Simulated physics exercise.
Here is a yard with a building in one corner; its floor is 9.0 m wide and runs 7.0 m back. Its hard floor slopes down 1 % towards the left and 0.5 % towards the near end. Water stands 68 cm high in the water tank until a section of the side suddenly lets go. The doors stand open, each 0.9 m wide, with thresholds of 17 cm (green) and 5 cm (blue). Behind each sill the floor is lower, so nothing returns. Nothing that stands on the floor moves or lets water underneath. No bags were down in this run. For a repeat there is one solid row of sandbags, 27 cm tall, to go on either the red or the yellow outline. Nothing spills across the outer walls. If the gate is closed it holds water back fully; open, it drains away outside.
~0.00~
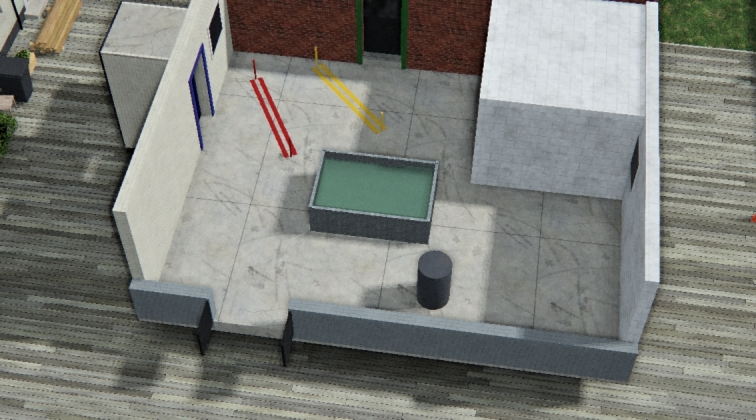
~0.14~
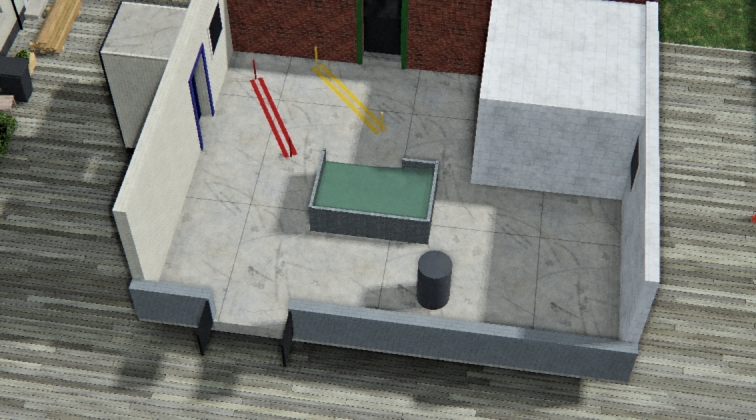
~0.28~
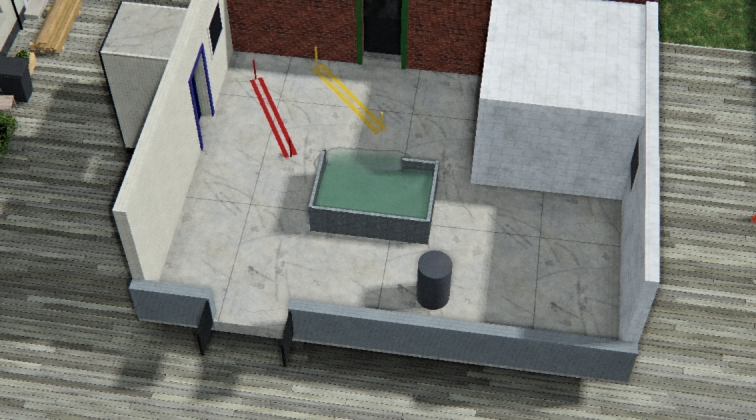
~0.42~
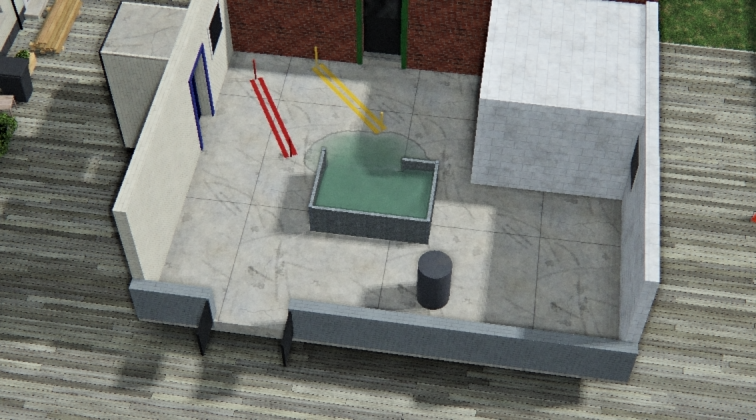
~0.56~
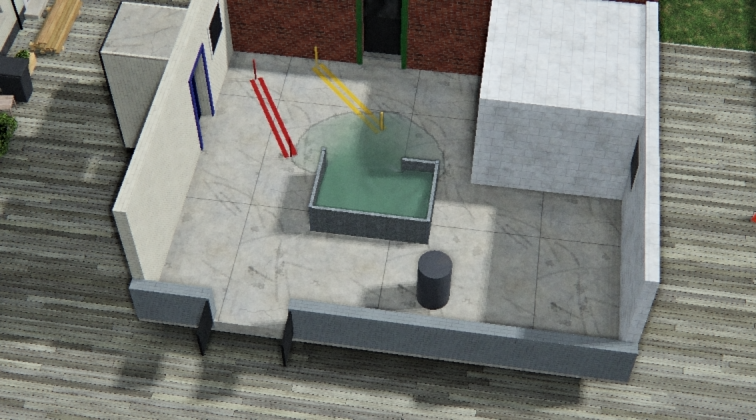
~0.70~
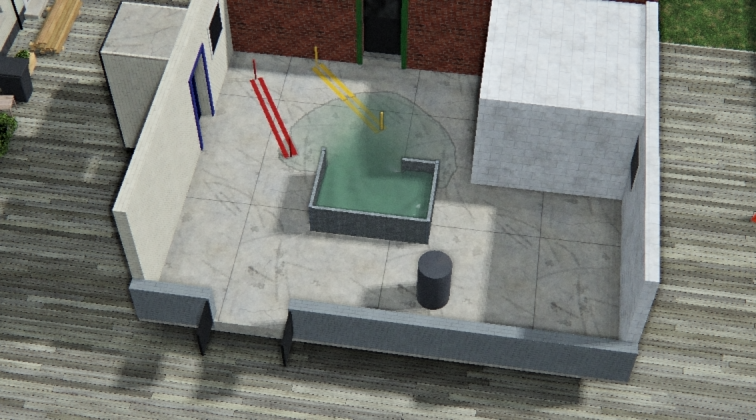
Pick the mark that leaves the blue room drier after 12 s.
Choose red.
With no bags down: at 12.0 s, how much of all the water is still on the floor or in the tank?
Roughly 84 in a hundred.
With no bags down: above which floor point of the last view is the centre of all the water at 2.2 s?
Around (362, 136).
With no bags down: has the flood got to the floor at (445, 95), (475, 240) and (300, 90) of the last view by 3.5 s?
In that order: Wet, dry, wet.
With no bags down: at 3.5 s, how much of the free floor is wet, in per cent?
Some 35 per cent of it.
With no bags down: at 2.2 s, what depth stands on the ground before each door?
In cm: Green 28, blue 0.
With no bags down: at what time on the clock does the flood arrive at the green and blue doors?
Green 0.9 s, blue 2.8 s.
After 1.4 s water covers 25 % of the floor and is deepest (34 cm) near (364, 65) in the run without bags; in at the blue door, 0 L with no bags, 0 L with the row on red, 0 L on yellow.
After 2.2 s water covers 30 % of the floor and is deepest (32 cm) near (481, 76) in the run without bags; in at the blue door, 0 L with no bags, 0 L with the row on red, 0 L on yellow.
After 3.5 s water covers 35 % of the floor and is deepest (28 cm) near (241, 52) in the run without bags; in at the blue door, 0 L with no bags, 0 L with the row on red, 5 L on yellow.
After 7.0 s water covers 70 % of the floor and is deepest (14 cm) near (153, 303) in the run without bags; in at the blue door, 19 L with no bags, 0 L with the row on red, 42 L on yellow.
After 12.0 s water covers 75 % of the floor and is deepest (12 cm) near (153, 303) in the run without bags; in at the blue door, 57 L with no bags, 0 L with the row on red, 72 L on yellow.
